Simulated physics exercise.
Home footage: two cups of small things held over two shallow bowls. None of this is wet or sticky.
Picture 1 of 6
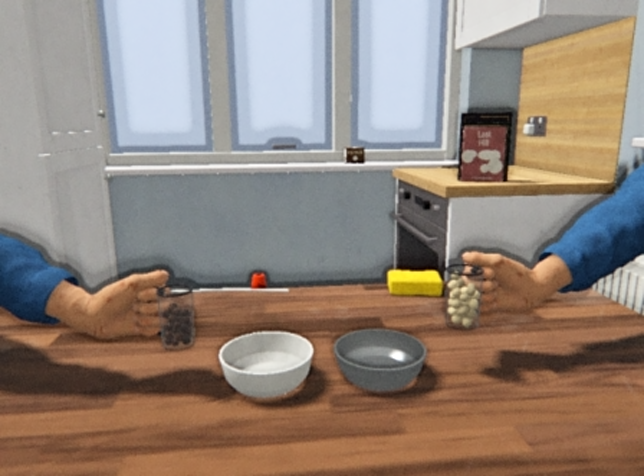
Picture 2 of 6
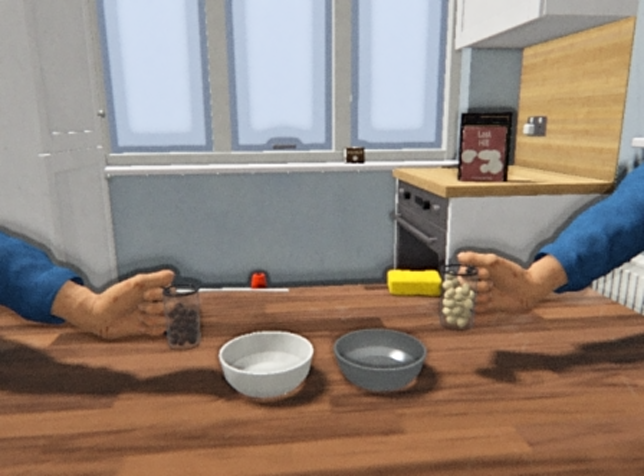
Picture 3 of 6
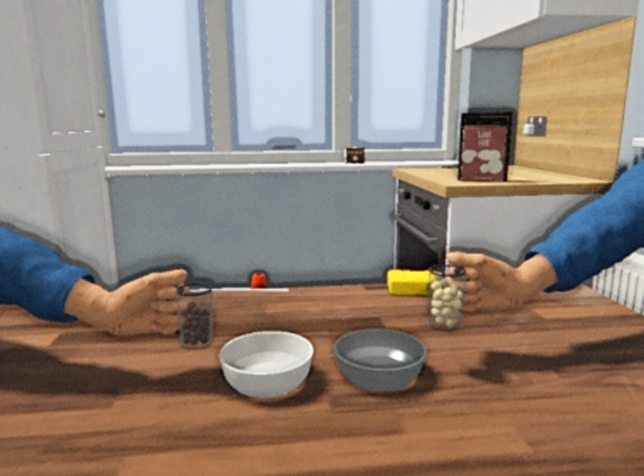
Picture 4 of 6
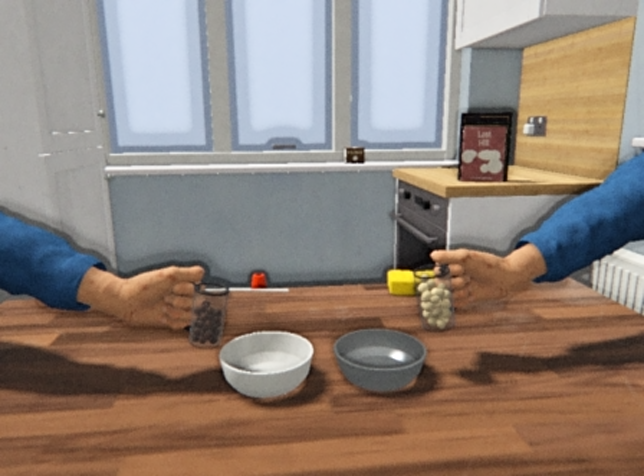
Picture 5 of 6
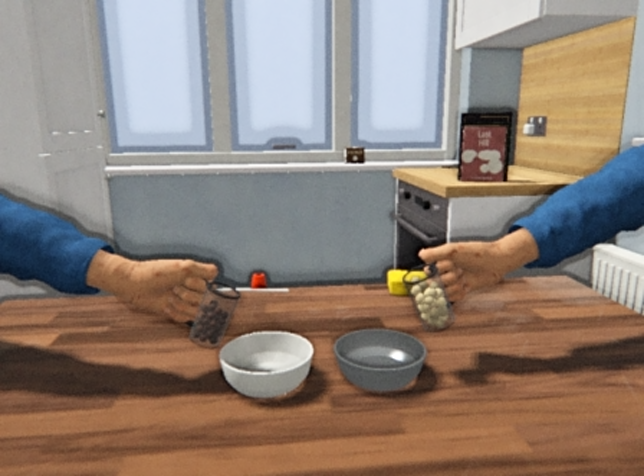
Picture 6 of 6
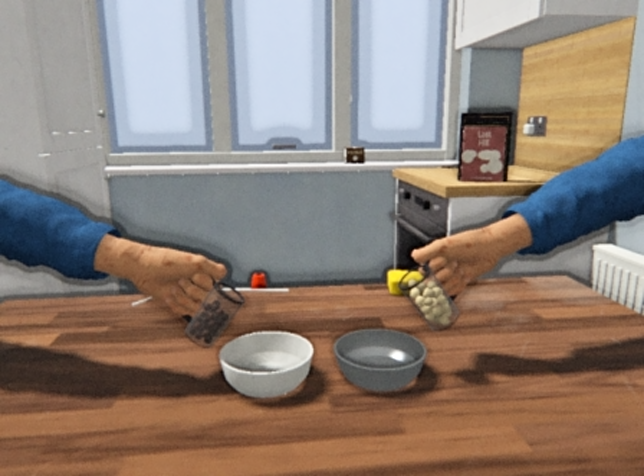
To begin with, two hands hold upright clear cups on either side of a white bowl and a grey bowl, dark balls in the left cup, pale nuts in the right. The hands move the cups inward toward each other, then tilt both further inward, with the two bowls still empty.
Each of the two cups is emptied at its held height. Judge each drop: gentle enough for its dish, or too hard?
Left dish - gentle enough, right dish - gentle enough.
Then, 0.22 s on from there, left, the whole lot still in the cup; right, the whole lot still in the cup.
Then, 0.51 s on from there, left, the whole lot still in the cup; right, the whole lot still in the cup.
Then, 0.81 s on from there, left, the bulk still in the cup, a little in the dish, a little in the air; right, the bulk still in the cup, a little in the dish, a little in the air.
In the end, left, the whole lot in the dish, none at all outside the dish; right, the whole lot in the dish, none at all outside the dish.
